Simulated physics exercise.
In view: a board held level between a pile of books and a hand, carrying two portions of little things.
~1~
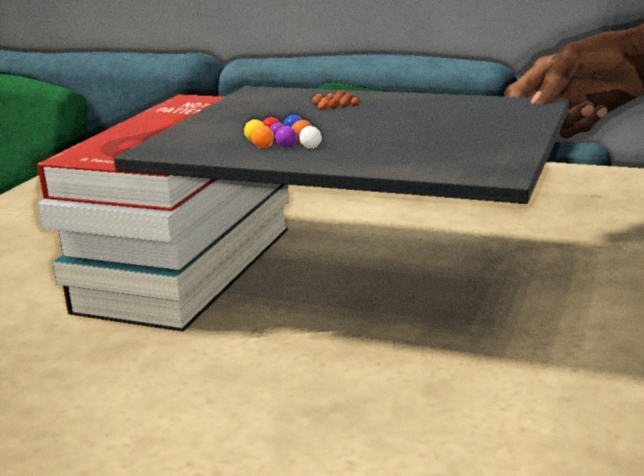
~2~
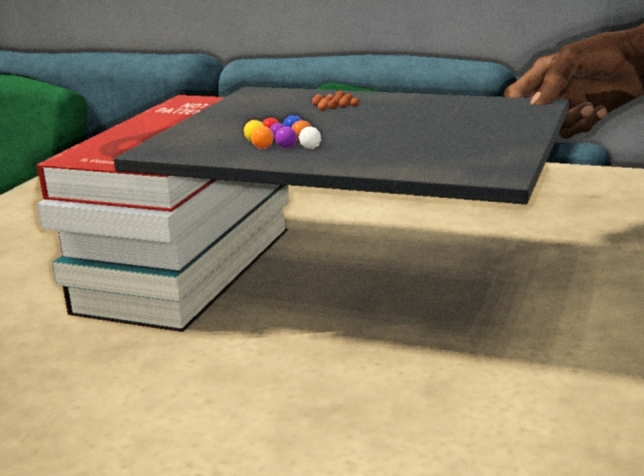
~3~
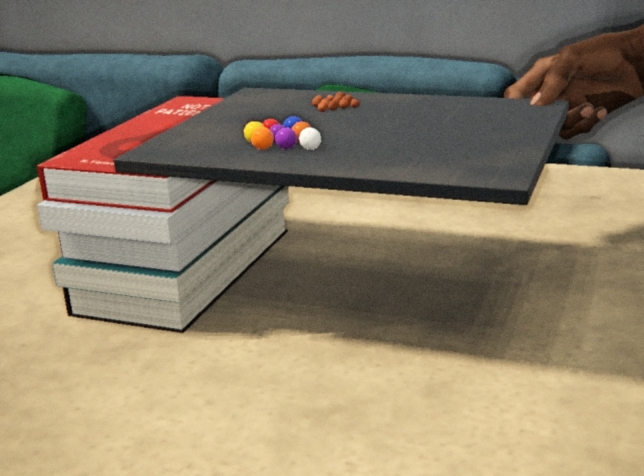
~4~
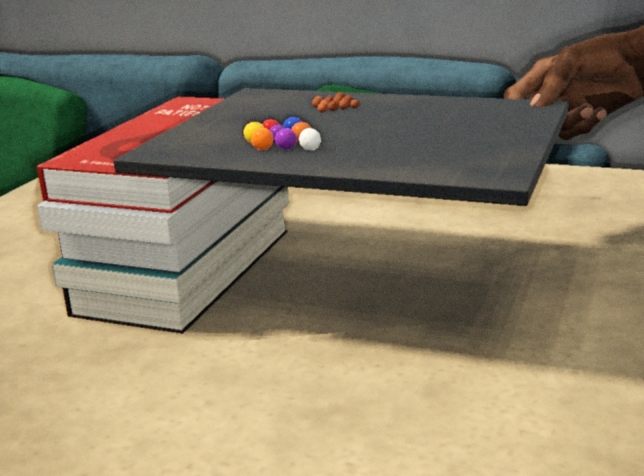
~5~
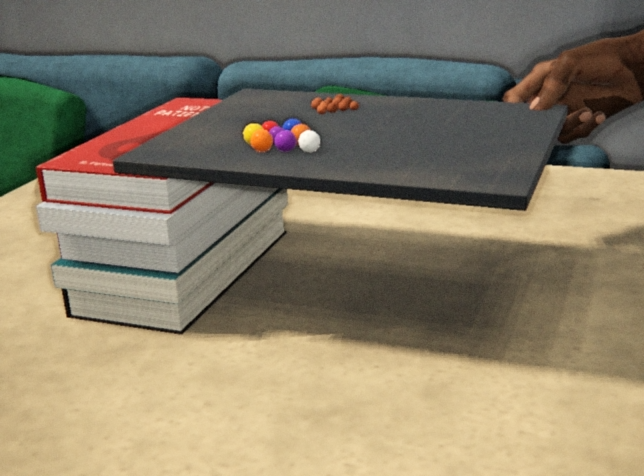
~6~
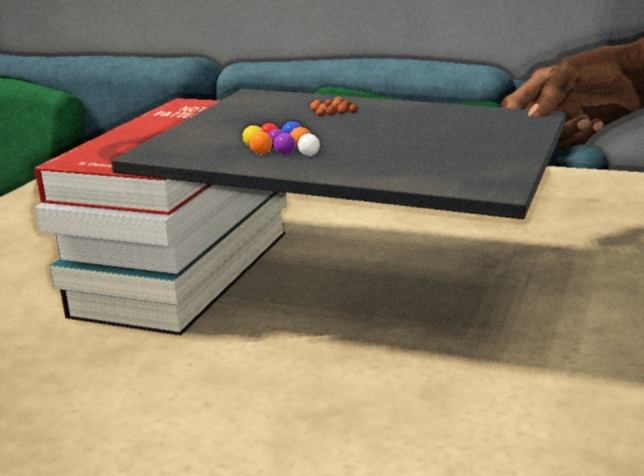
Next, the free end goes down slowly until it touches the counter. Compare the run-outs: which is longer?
Farther out at the end: The near one.
Then, 0.46 s past the last view, board sloping at 14°; near portion all still on the board; far portion all still on the board.
Then, 0.95 s past the last view, board sloping at 27°; near portion mostly up to a board's length out; far portion all still on the board.
Then, 1.54 s past the last view, board resting at 31°; near portion mostly one to two board lengths out; far portion mostly less than half a board's length out.
Finally, board resting at 31°; near portion mostly more than two board lengths out, most gone off the counter; far portion mostly less than half a board's length out; the near portion has gone farther.
